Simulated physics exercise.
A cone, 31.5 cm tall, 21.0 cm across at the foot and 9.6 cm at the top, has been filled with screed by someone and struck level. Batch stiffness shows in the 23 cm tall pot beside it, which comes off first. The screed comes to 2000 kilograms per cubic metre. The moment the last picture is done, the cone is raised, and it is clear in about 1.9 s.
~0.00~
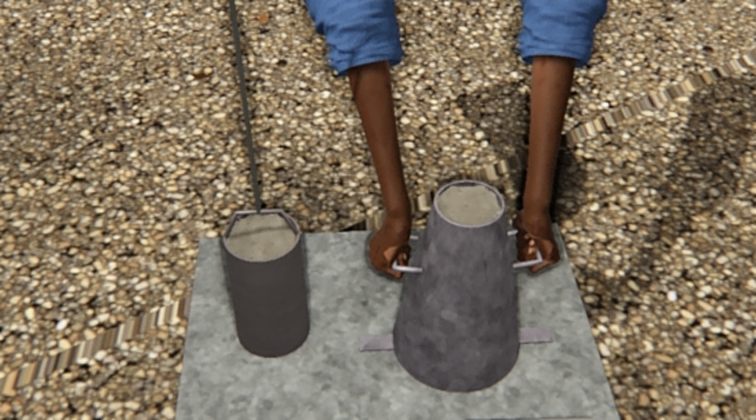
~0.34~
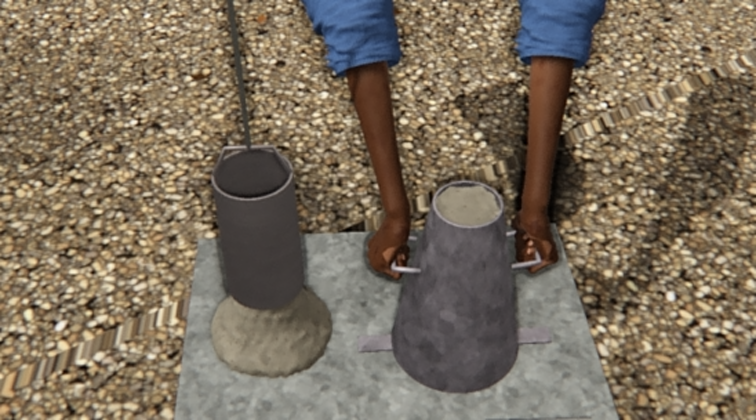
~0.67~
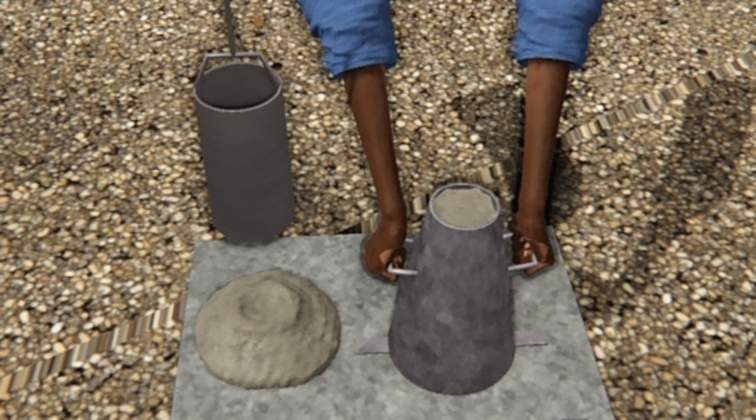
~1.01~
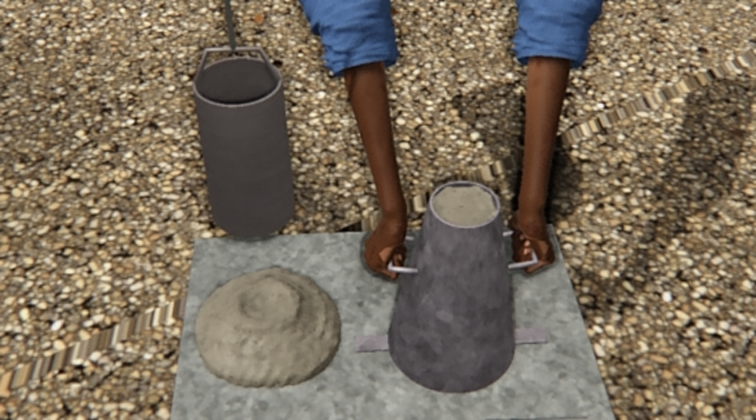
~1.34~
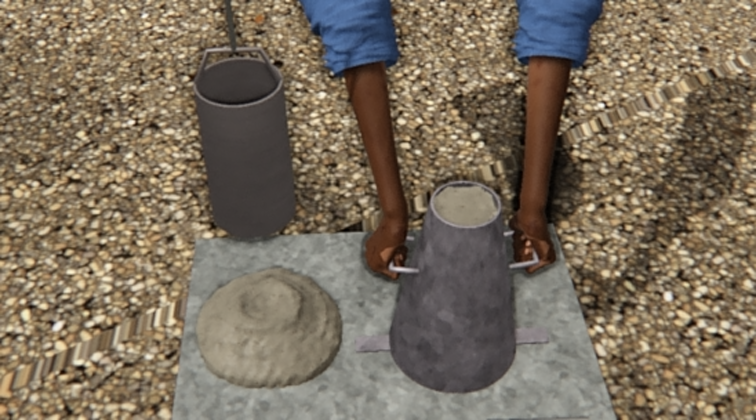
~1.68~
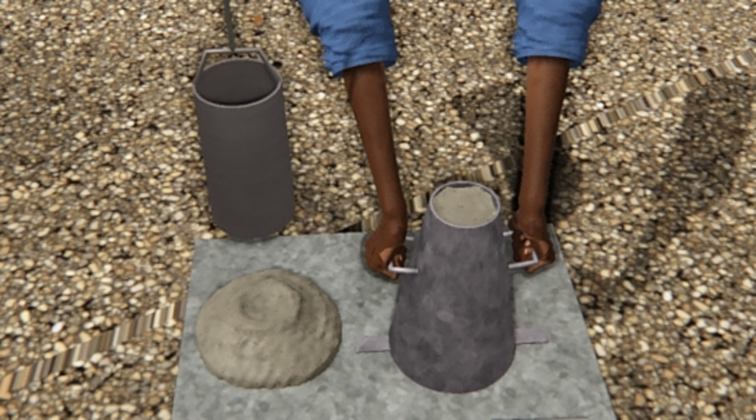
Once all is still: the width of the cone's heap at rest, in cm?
Estimate: Roughly 37 cm.
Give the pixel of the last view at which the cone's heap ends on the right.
Somewhere near (559, 359) in pixels.
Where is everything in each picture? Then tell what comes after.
The first picture shows middle of the pot's mouth at (262, 236), still down; middle of the cone's top at (469, 204), not yet moved.
The second picture shows middle of the pot's mouth at (253, 175), raised 13 cm; middle of the cone's top at (468, 205), not yet moved.
The third picture shows middle of the pot's mouth at (238, 88), raised 28 cm; the heap from the pot 7.7 cm high and 26 cm wide, top at (266, 305); middle of the cone's top at (464, 207), not yet moved.
The fourth picture shows middle of the pot's mouth at (238, 82), raised 28 cm; the heap from the pot 7.7 cm high and 26 cm wide, top at (266, 303); middle of the cone's top at (465, 205), not yet moved.
The fifth picture shows middle of the pot's mouth at (238, 83), raised 28 cm; the heap from the pot 7.7 cm high and 26 cm wide, top at (267, 303); middle of the cone's top at (466, 205), not yet moved.
The sixth picture shows middle of the pot's mouth at (237, 84), raised 28 cm; the heap from the pot 7.7 cm high and 26 cm wide, top at (266, 304); middle of the cone's top at (465, 205), not yet moved.
By 2.2 s, the cone is up 8.7 cm; the screed has come down 17 cm to 15 cm and is 33 cm wide.
By 2.6 s, the cone is up 19 cm; the screed has come down 21 cm to 10 cm and is 36 cm wide.
By 3.1 s, the cone is up 32 cm; the screed has come down 21 cm to 10 cm and is 37 cm wide.
By 3.7 s, the cone is clear; the screed has come down 21 cm to 10 cm and is 37 cm wide.
By 4.3 s, at rest, the cone is clear; the screed has come down 21 cm to 10 cm and is 37 cm wide.
